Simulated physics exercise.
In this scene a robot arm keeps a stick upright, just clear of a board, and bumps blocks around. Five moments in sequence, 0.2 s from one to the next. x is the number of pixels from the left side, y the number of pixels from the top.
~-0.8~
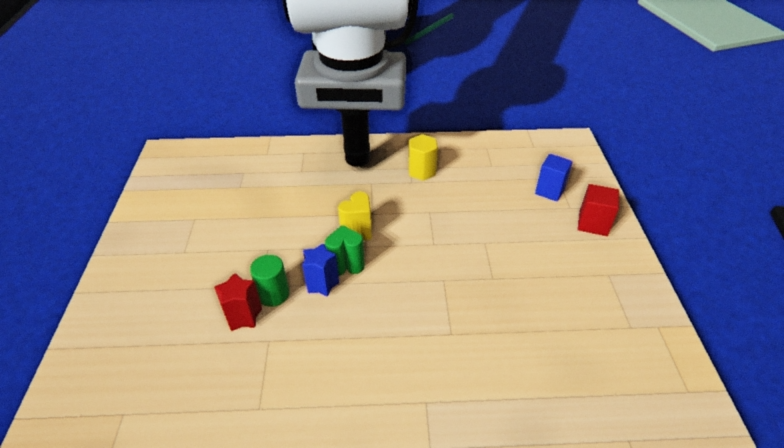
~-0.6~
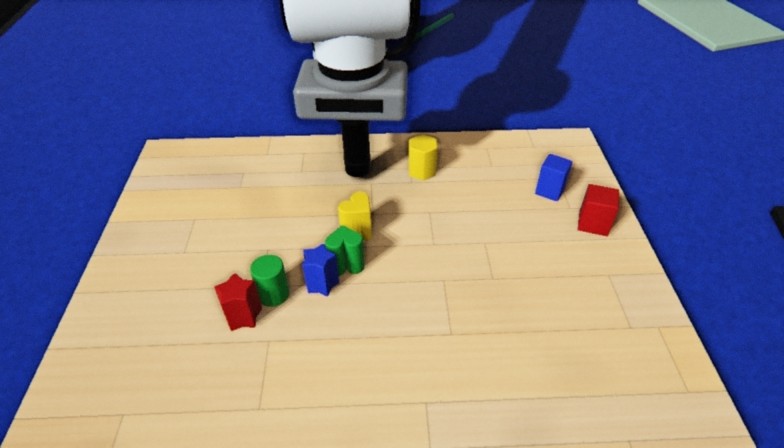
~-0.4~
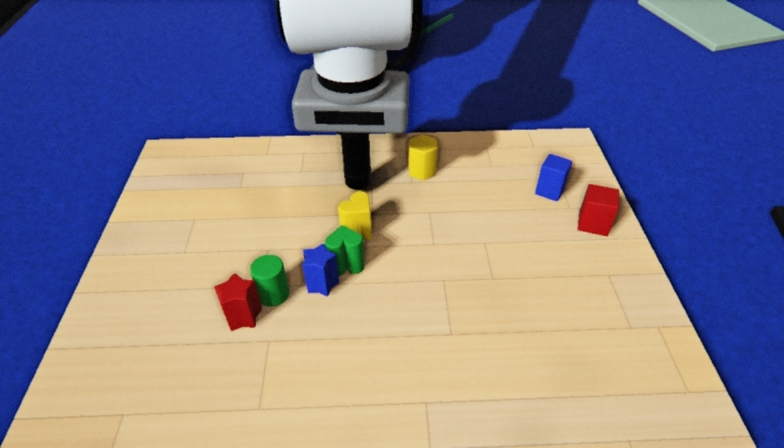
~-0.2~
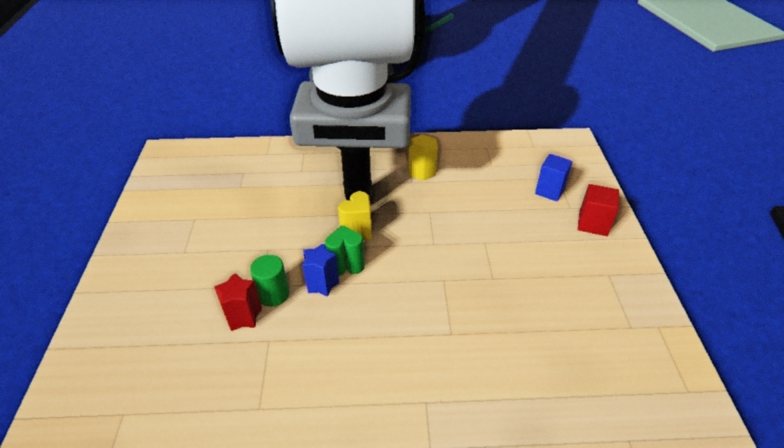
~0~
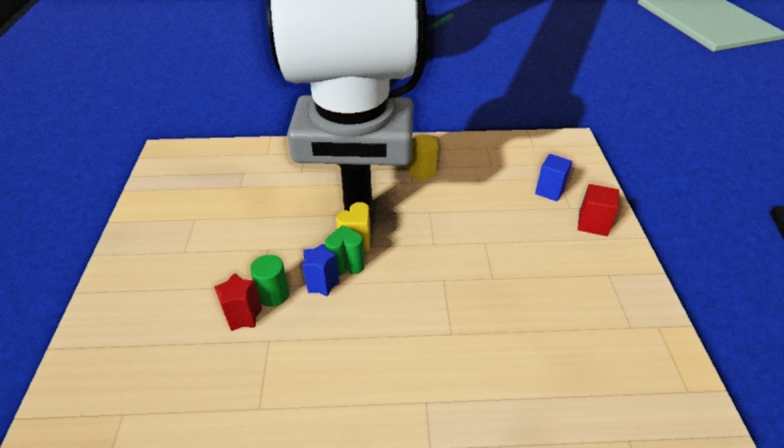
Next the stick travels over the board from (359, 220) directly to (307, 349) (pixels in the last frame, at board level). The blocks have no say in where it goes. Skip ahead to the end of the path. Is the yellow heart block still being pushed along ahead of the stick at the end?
No - that is not the case.
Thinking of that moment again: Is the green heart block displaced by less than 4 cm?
No, it doesn't check out.
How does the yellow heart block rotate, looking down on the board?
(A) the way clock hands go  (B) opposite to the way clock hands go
Answer: B.
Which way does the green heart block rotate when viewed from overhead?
It goes round opposite to clock hands.
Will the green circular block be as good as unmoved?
My answer is yes.
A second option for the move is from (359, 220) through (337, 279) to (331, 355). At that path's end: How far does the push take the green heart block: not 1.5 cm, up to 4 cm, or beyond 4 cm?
It is going to finish beyond 4 cm from where it is now.
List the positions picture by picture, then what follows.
The first frame shows stick tip at (358, 160); block tops, green circular block at (266, 266); blue star block at (318, 255); green heart block at (343, 237); yellow heart block at (356, 203).
The second frame shows stick at (358, 170); blocks unchanged.
The third frame shows stick at (358, 182); blocks unchanged.
The fourth frame shows stick at (358, 196); blocks unchanged.
The fifth frame shows stick at (359, 213); green circular block at (266, 266); blue star block at (318, 255); green heart block at (343, 237); yellow heart block at (355, 214).
The first path, step by step. One third of the way, stick at (344, 250); blue star block at (310, 266), turned 40° clockwise; green heart block at (344, 268), turned 20° anticlockwise; yellow heart block at (355, 247), turned 15° clockwise.
Two thirds of the way, stick at (327, 293); blue star block at (295, 283), turned 85° clockwise; green heart block at (347, 295), turned 20° anticlockwise; yellow heart block at (357, 267), turned 40° anticlockwise.
At the end, stick at (305, 342); green circular block in place; blue star block at (279, 296), turned 140° clockwise; green heart block at (348, 295), turned 20° anticlockwise; yellow heart block at (357, 267), turned 40° anticlockwise.
